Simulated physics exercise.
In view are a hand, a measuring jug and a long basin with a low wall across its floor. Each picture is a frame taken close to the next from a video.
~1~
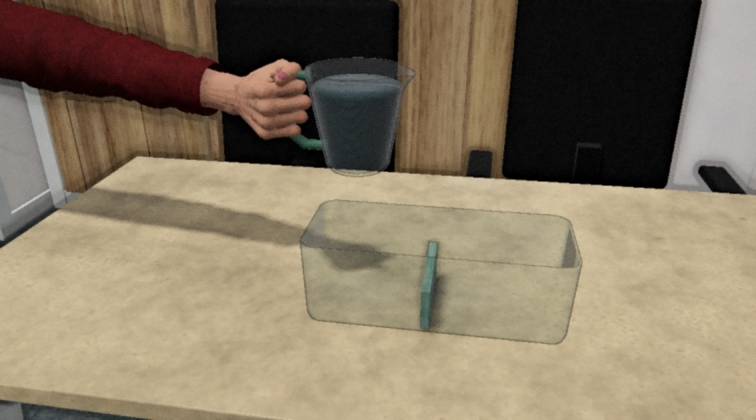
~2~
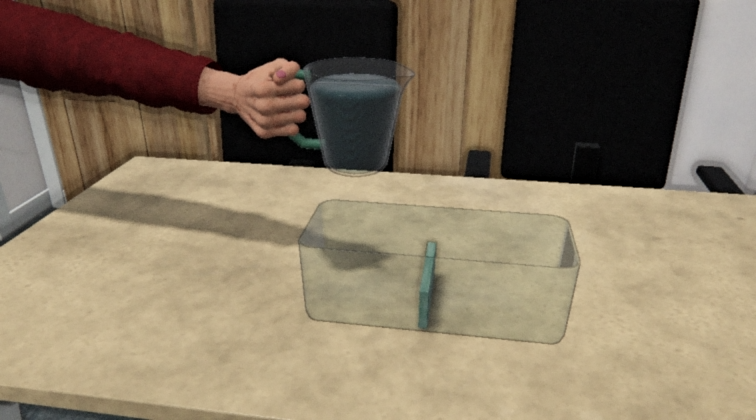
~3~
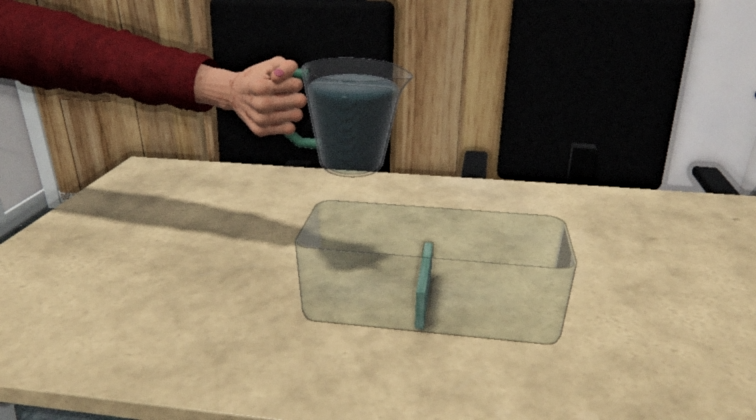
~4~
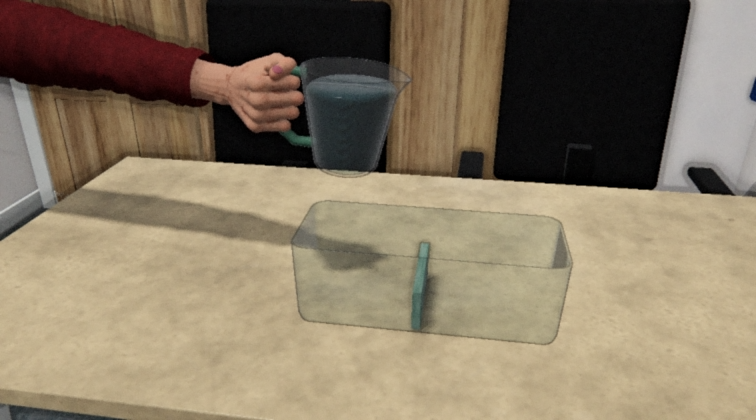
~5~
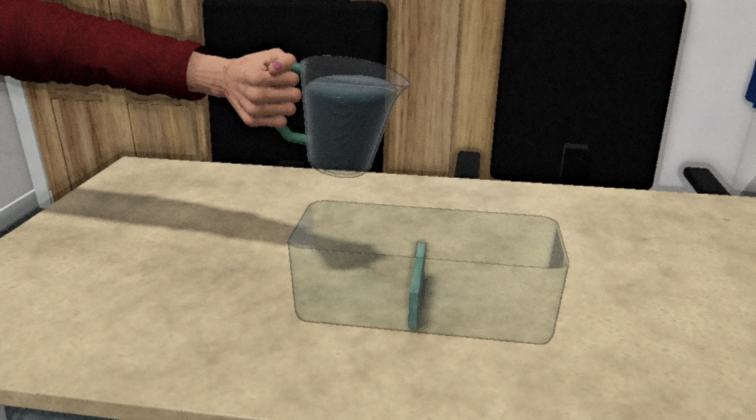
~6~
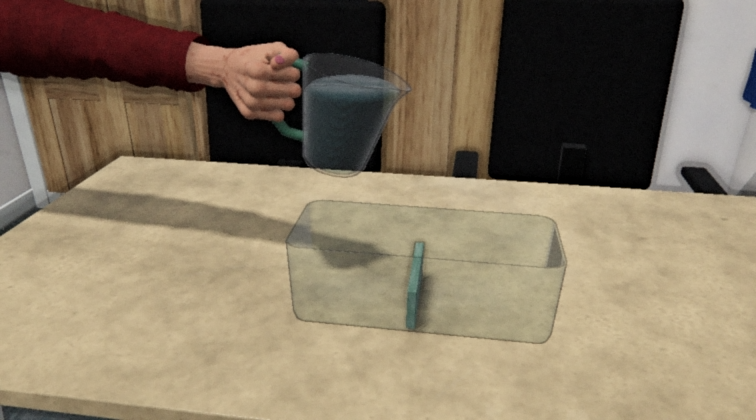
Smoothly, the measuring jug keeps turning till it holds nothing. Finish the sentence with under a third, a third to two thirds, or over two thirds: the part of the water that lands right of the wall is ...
It is over two thirds.
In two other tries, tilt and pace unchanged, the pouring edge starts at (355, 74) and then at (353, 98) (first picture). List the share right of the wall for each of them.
Roughly 15 % and 5 %.
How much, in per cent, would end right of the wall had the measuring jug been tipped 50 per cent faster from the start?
I'd say close to 85 %.
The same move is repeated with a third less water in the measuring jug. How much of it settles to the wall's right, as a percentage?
I'd reckon close to 90 %.
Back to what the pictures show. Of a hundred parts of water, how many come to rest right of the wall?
Roughly 90 %.
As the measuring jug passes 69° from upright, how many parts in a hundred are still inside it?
About 70 %.
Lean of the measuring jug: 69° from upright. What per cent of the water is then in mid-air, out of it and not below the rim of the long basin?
It's close to 20 per cent.
A moment on, the tilt is 69° and 68 per cent is still to pour, 0 is left of the wall and 11 right of it.
Next, the tilt is 105° and 10 per cent is still to pour, 1 is left of the wall and 77 right of it.
Then the tilt is 115° and 0 per cent is still to pour, 8 is left of the wall and 92 right of it.
Later the tilt is 115° and 0 per cent is still to pour, 8 is left of the wall and 92 right of it.
At rest 8 per cent lies left of the wall, 92 right of it and 1 outside.
